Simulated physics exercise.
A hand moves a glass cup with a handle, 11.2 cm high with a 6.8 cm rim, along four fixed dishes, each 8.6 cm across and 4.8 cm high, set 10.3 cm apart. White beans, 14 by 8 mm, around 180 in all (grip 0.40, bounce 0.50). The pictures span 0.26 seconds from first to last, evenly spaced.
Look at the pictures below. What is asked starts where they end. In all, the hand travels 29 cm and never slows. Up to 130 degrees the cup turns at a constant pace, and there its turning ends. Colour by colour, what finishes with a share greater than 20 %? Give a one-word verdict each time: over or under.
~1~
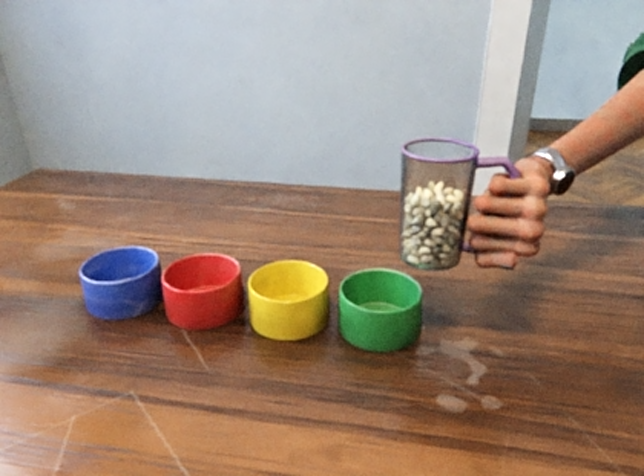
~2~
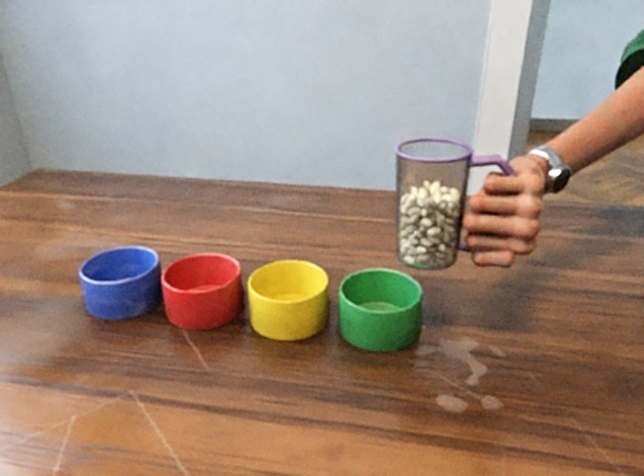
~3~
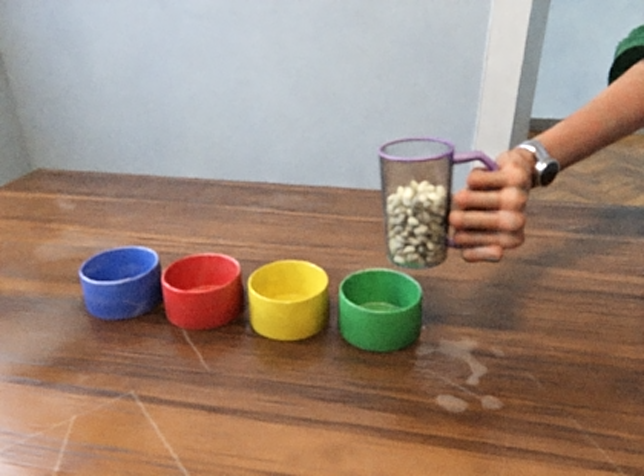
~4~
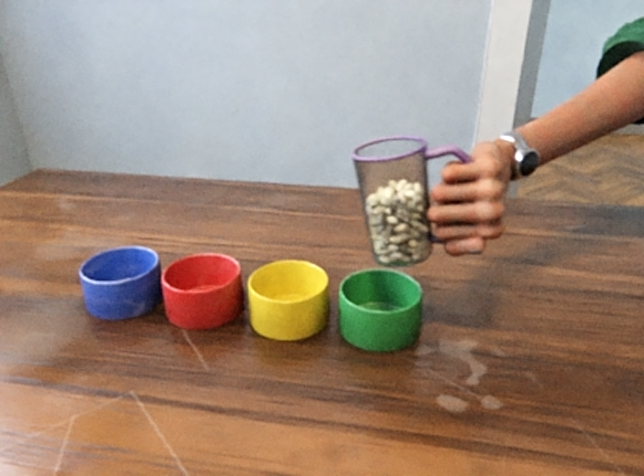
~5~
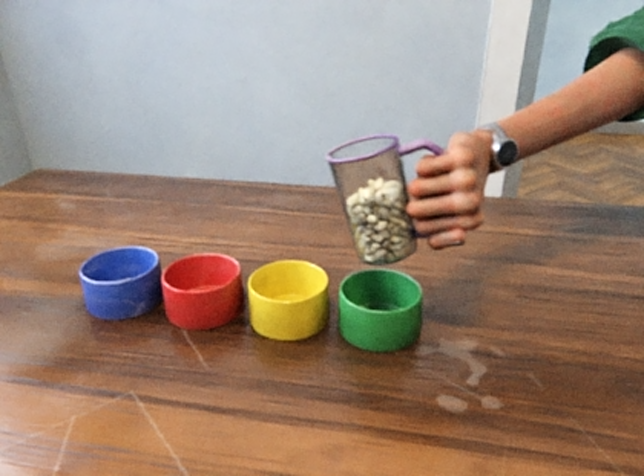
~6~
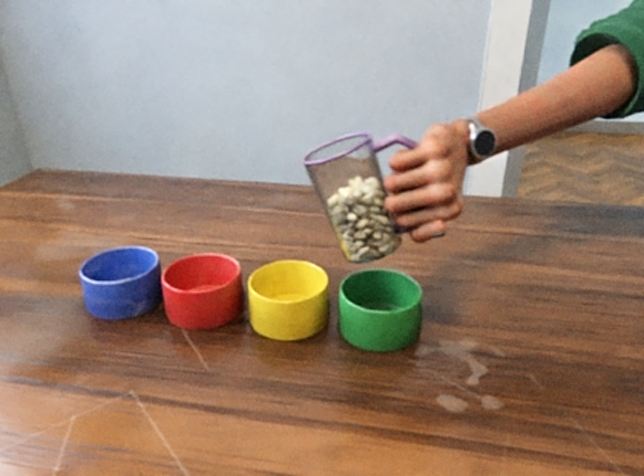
Verdicts: Red under, blue over, green under, yellow under, counter under.
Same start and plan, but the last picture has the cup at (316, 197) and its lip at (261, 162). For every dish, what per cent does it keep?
Kept per dish: Red = 0, blue = 100, green = 0, yellow = 0.
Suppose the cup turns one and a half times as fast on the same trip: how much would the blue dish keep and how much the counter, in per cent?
Result - blue dish: 100; counter: 0.
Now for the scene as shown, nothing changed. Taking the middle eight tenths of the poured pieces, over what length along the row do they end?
Roughly 5 centimetres.
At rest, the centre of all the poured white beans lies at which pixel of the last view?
Approximately (121, 281) in the last view.
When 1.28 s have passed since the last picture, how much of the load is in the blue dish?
It works out to some 100 per cent.
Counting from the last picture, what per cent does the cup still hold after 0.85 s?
Roughly 90 per cent.
Then, 0.51 s after the last picture, tilt 72 degrees; cup holds 100 %.
Then, 0.85 s after the last picture, tilt 107 degrees; cup holds 90 %, blue 5 %.
Then, 1.28 s after the last picture, tilt 130 degrees; cup holds 0 %, blue 100 %.
In the end, red 0 %, blue 100 %, green 0 %, yellow 0 %, counter 0 %.
